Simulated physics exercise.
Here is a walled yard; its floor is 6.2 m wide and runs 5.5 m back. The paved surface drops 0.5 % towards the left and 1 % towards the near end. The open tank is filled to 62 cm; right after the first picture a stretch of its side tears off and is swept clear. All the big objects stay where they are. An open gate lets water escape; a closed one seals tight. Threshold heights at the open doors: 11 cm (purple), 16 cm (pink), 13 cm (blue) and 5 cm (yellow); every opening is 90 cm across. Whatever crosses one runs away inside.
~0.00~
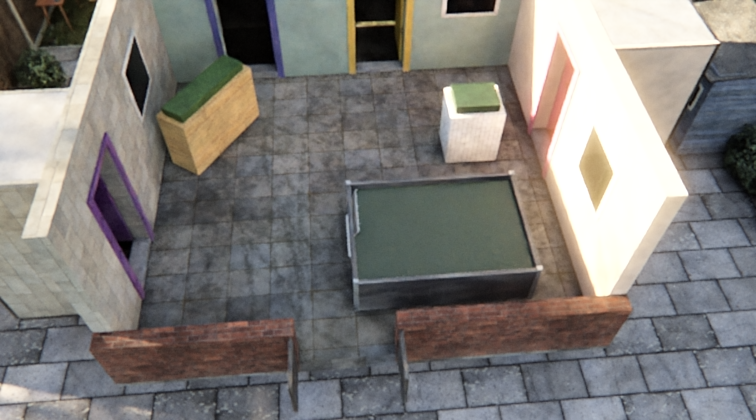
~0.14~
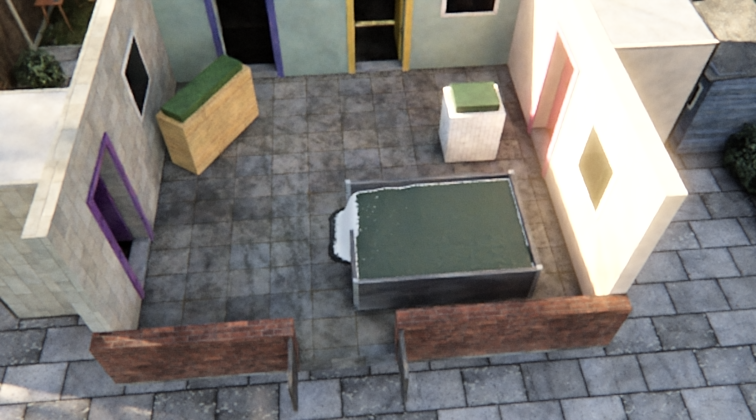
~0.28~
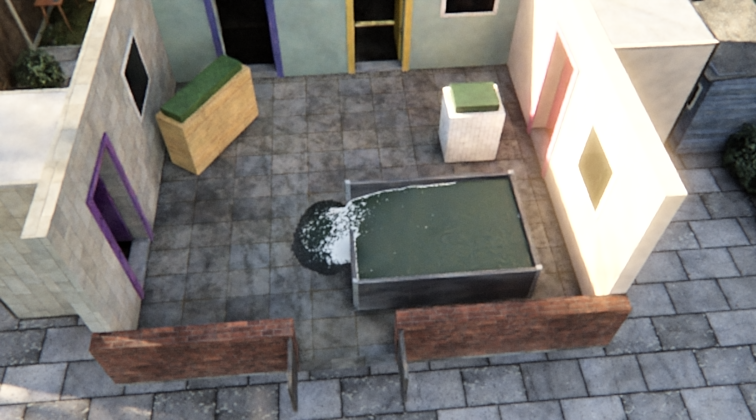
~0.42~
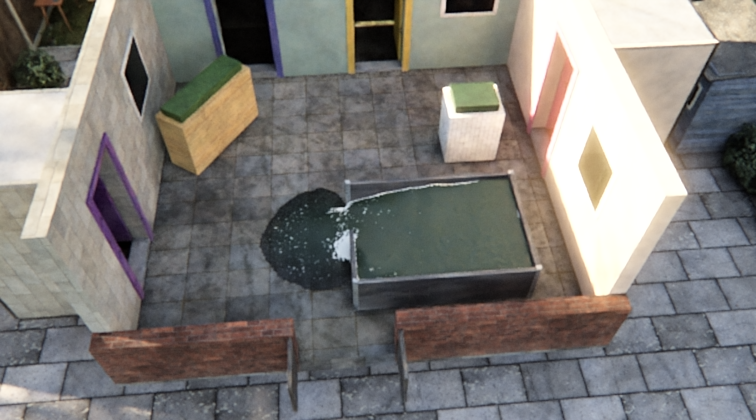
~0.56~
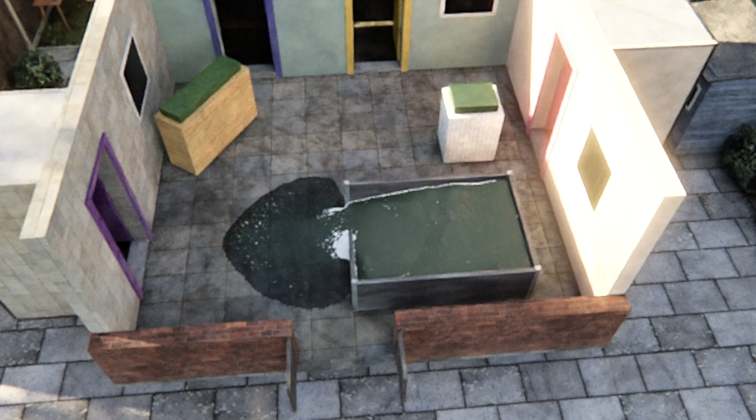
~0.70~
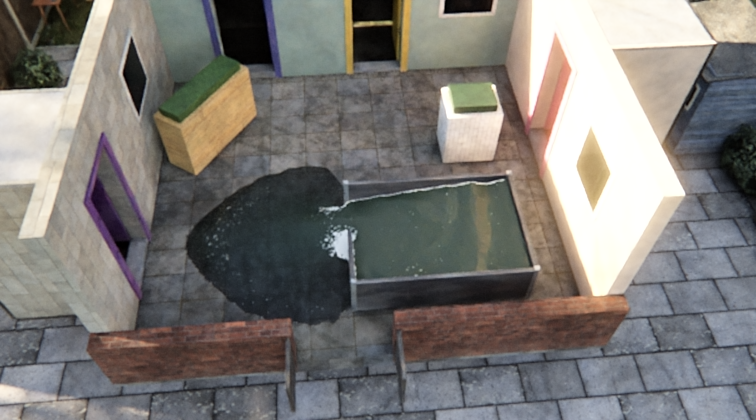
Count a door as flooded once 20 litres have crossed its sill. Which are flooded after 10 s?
Door by door: At the purple door it passes the limit; at the pink door it keeps below the limit; at the blue door it keeps below the limit; at the yellow door it does not reach the limit.
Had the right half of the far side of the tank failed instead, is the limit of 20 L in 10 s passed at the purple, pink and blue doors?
Against that limit: Purple not over, pink over, blue not over.
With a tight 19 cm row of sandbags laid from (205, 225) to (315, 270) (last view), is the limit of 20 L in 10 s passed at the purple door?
Against that limit: Purple not over.
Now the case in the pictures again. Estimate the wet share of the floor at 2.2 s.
Near 35 per cent is wet.
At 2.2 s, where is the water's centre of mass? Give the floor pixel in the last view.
At about (356, 247).
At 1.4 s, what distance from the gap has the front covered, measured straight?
Some 3.4 m out.
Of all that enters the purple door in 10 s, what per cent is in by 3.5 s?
About 60 per cent.
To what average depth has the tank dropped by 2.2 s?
Some 39 cm.
After 1.4 s water covers 30 % of the floor and is deepest (34 cm) near (341, 233); purple door 18 cm at the sill, 6 L in, pink door not reached, blue door not reached, yellow door not reached.
After 2.2 s water covers 35 % of the floor and is deepest (30 cm) near (341, 233); purple door 25 cm at the sill, 45 L in, pink door not reached, blue door not reached, yellow door not reached.
After 3.5 s water covers 45 % of the floor and is deepest (22 cm) near (146, 266); purple door 22 cm at the sill, 113 L in, pink door not reached, blue door 7 cm at the sill, 0 L in, yellow door not reached.
After 6.0 s water covers 70 % of the floor and is deepest (20 cm) near (131, 358); purple door 17 cm at the sill, 168 L in, pink door not reached, blue door 3 cm at the sill, 0 L in, yellow door 3 cm at the sill, 0 L in.
After 10.0 s water covers 95 % of the floor and is deepest (15 cm) near (131, 358); purple door 12 cm at the sill, 193 L in, pink door 4 cm at the sill, 0 L in, blue door 6 cm at the sill, 0 L in, yellow door 4 cm at the sill, 0 L in.
